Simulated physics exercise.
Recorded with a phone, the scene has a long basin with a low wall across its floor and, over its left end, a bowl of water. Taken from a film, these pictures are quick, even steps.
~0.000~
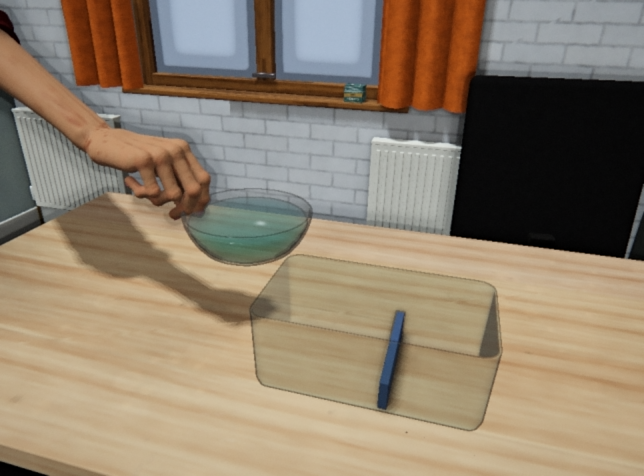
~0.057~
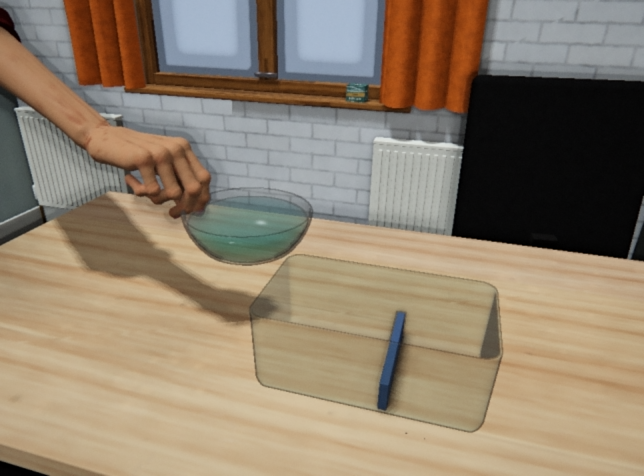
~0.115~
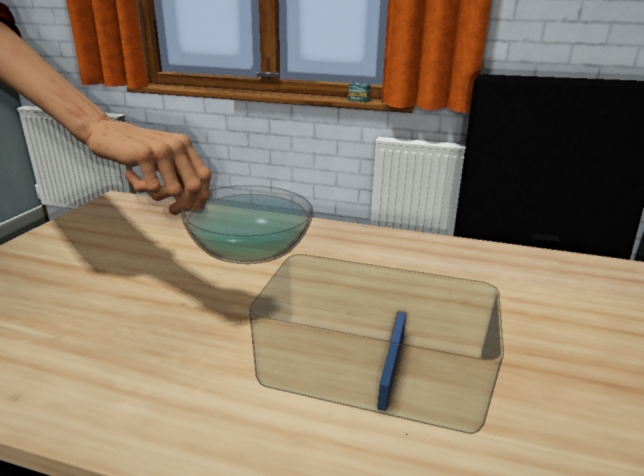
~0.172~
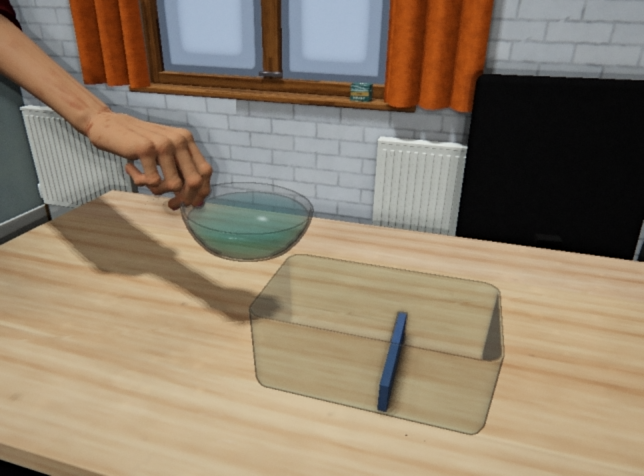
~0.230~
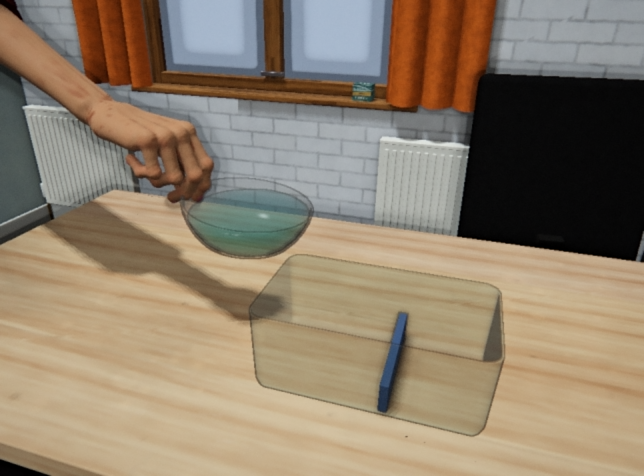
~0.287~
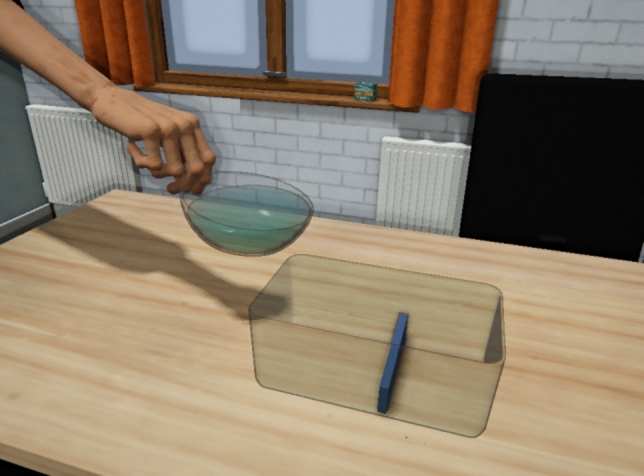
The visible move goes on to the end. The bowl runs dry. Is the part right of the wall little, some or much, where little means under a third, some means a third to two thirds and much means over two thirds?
Little.
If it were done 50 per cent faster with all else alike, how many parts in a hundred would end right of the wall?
Roughly 35 percent.
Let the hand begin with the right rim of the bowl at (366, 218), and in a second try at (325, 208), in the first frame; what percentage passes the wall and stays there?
First try: About 90 %; second try: About 60 %.
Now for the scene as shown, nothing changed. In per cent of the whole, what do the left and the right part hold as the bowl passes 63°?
Left part: Around 30 %. Right part: Around 0 %.
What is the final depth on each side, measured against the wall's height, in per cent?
Near 50 on the left, 20 on the right.
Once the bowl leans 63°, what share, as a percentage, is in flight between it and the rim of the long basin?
Around 40 in a hundred, more or less.
A moment on, the bowl is tipped part way and 31 per cent is still to pour, 31 is left of the wall and 0 right of it.
Next, the bowl is tipped right over and 0 per cent is still to pour, 80 is left of the wall and 16 right of it.
Then the bowl is tipped right over and 0 per cent is still to pour, 82 is left of the wall and 18 right of it.
Later the bowl is tipped right over and 0 per cent is still to pour, 81 is left of the wall and 18 right of it.
At rest 81 per cent lies left of the wall, 18 right of it and 1 outside.
